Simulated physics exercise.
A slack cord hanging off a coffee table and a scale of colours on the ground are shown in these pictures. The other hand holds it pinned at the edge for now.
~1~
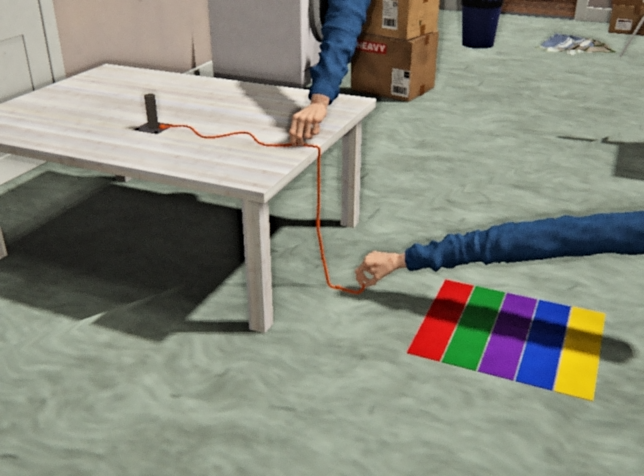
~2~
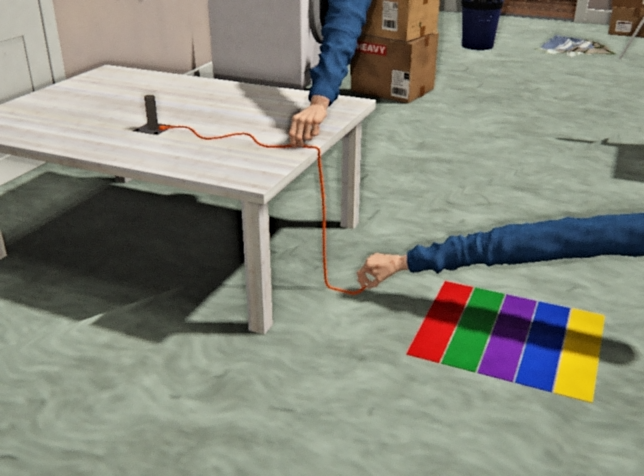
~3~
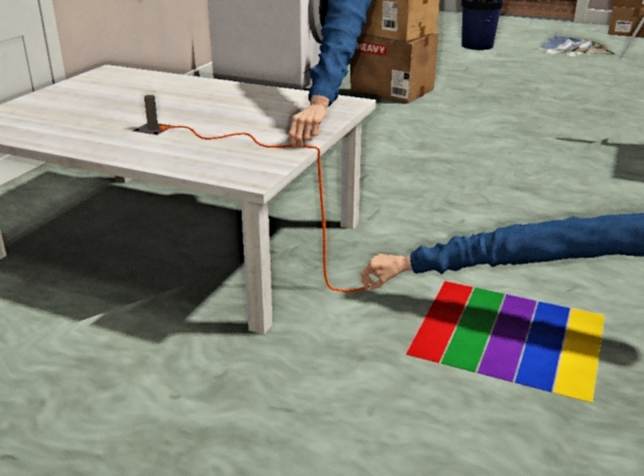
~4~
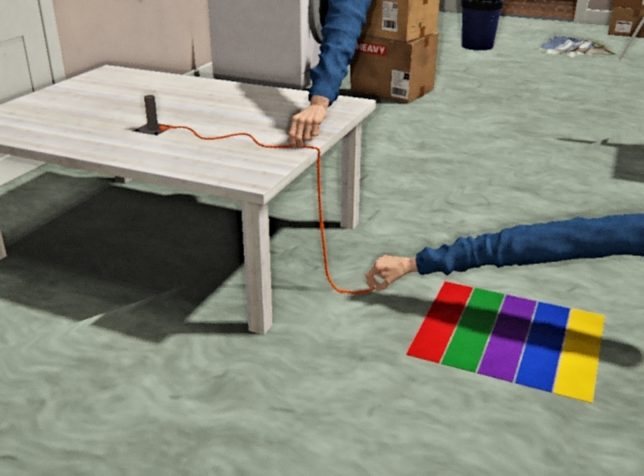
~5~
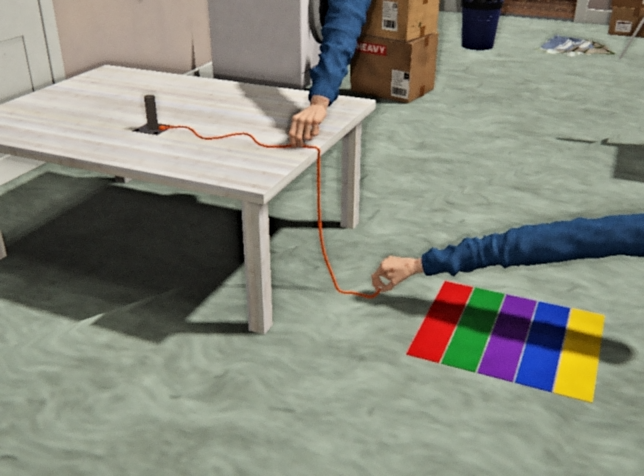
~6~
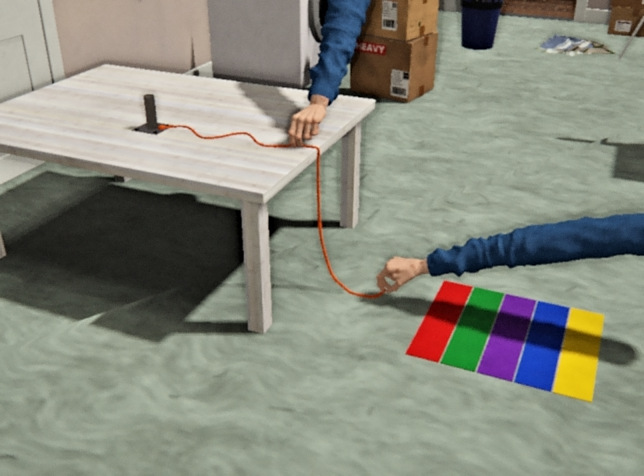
A hand in a blue sleeve, low at the right, draws the end of a thin orange-red cord slowly and slightly rightward, in a room seen from above by a still camera. The cord runs from a small dark upright object across a pale wooden table, where another blue-sleeved hand pins it at the edge, beside red, green, purple, blue and yellow floor stripes. The hanging part shifts gently into a looser curve.
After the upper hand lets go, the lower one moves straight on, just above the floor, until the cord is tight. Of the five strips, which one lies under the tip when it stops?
The purple strip.
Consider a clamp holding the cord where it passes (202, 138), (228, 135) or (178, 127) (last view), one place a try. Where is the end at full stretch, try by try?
First near (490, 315), then near (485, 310), then near (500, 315).
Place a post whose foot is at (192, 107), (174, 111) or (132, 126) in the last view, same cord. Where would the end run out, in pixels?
The places come out near (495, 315), (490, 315) and (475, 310).
Early on, end near (450, 304); over red.
Midway, end near (486, 313); over green.
At the end of the slack, end near (508, 318); over purple. Over purple.
